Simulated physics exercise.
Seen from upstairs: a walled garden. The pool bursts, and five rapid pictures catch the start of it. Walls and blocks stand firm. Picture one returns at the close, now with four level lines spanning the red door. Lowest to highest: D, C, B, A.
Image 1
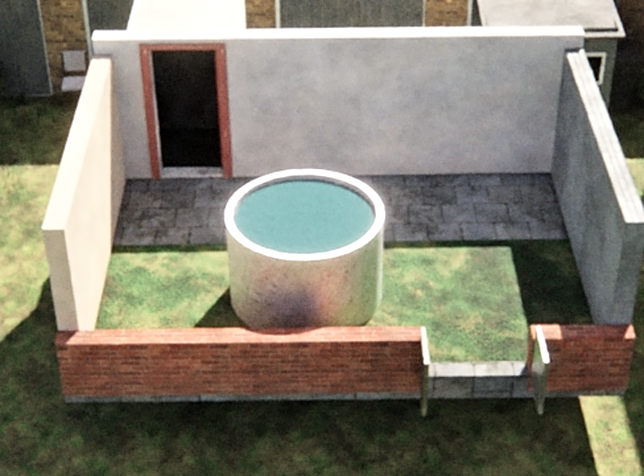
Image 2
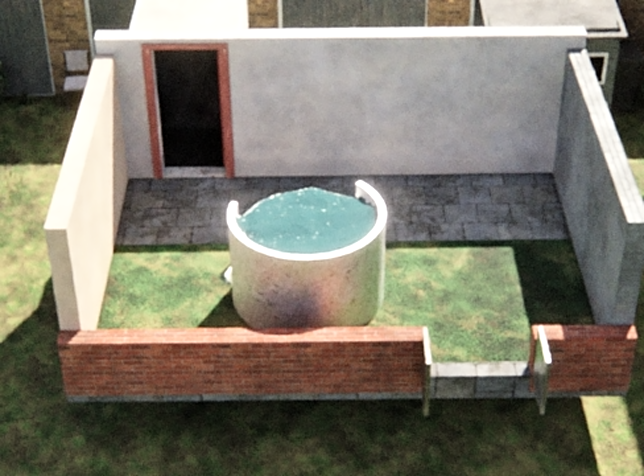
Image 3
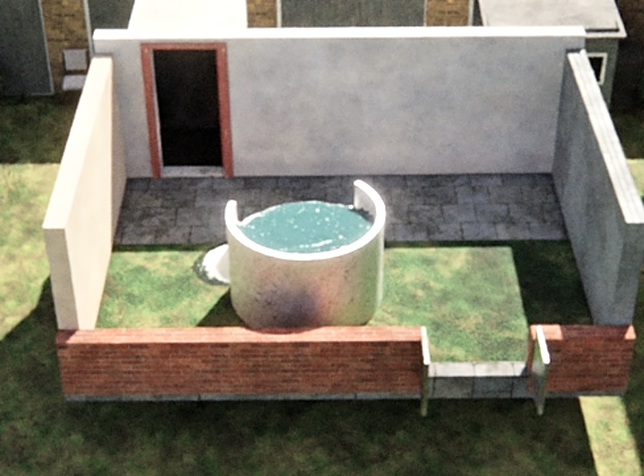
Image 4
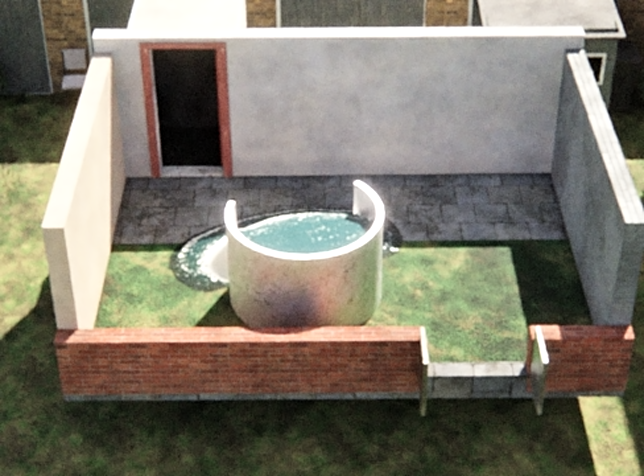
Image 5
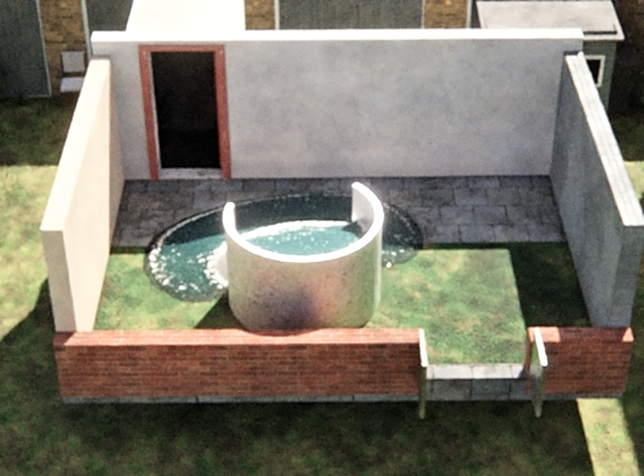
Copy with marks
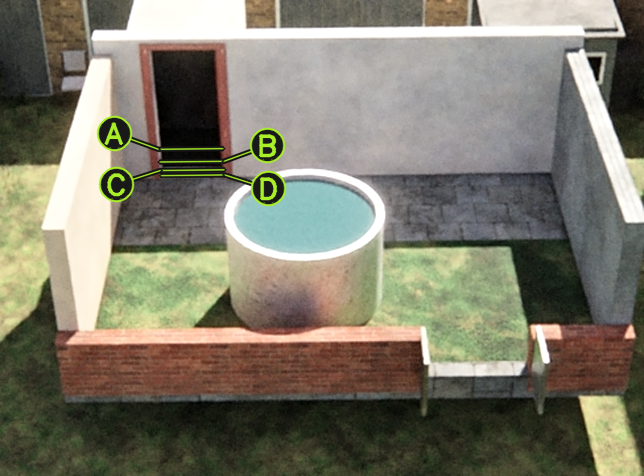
In a walled garden, a round pool's back wall opens and water spreads across the ground.
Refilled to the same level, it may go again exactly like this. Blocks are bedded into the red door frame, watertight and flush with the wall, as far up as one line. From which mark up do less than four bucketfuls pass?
Mark A.
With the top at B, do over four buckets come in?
Yes, it does.
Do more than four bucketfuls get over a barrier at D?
Yes.
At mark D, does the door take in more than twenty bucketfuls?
Yes, it does.
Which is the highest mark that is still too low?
B.
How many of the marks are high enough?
One of them.
In lime, A at (190, 148); B at (191, 161); C at (192, 170); D at (192, 175); from the bottom up D, C, B, A.
For mark A, a bucket or two gets in.
For mark B, about 12 bucketfuls get in.
For mark C, dozens of bucketfuls pour in.
For mark D, dozens of bucketfuls pour in.
